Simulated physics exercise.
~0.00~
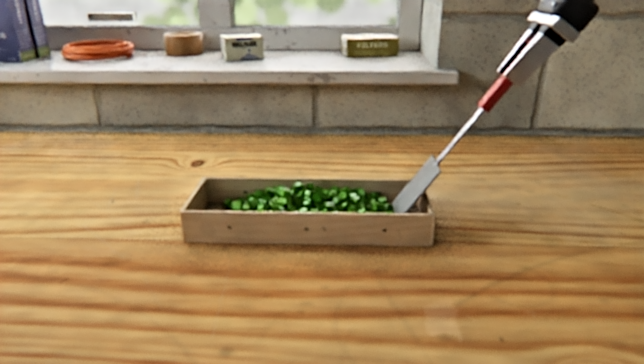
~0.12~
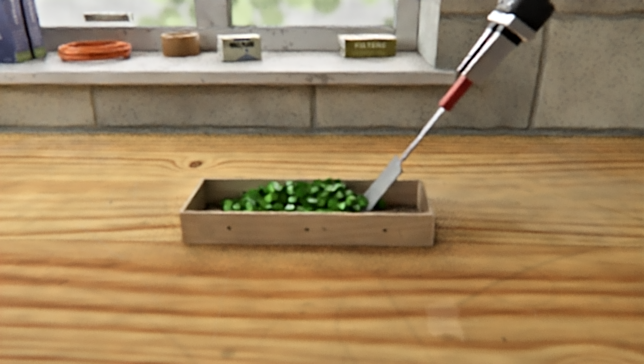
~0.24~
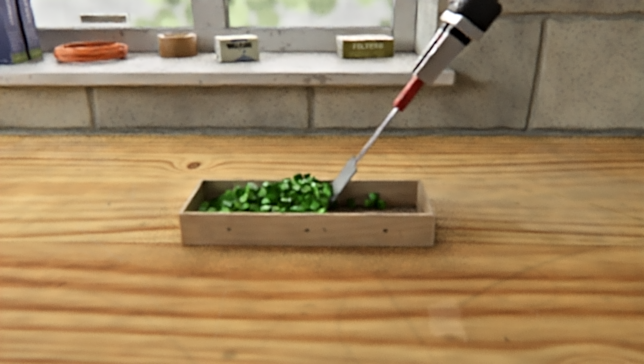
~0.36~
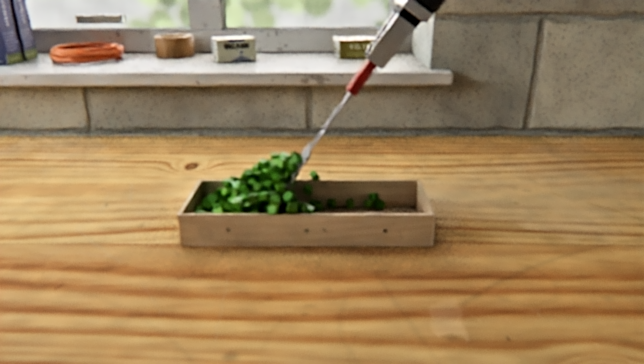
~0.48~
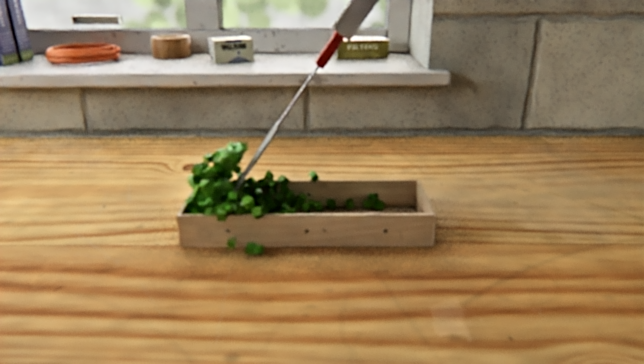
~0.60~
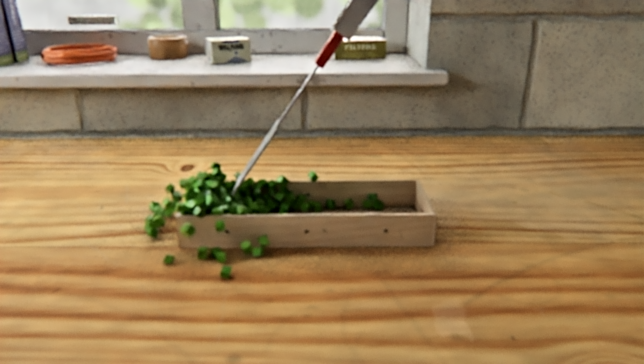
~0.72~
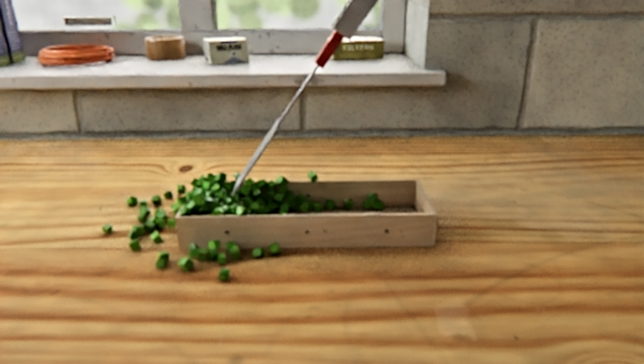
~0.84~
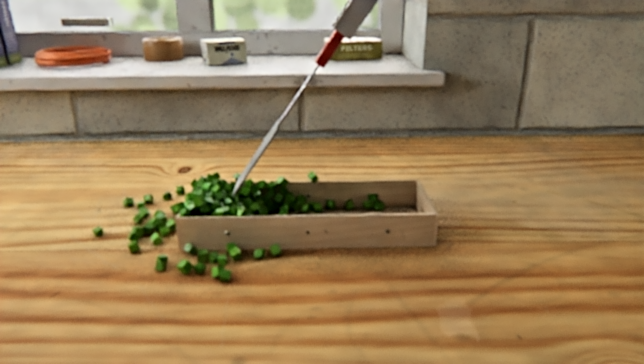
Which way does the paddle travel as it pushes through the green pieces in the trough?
The paddle travels to the left, pushing the green pieces towards the left end of the trough.
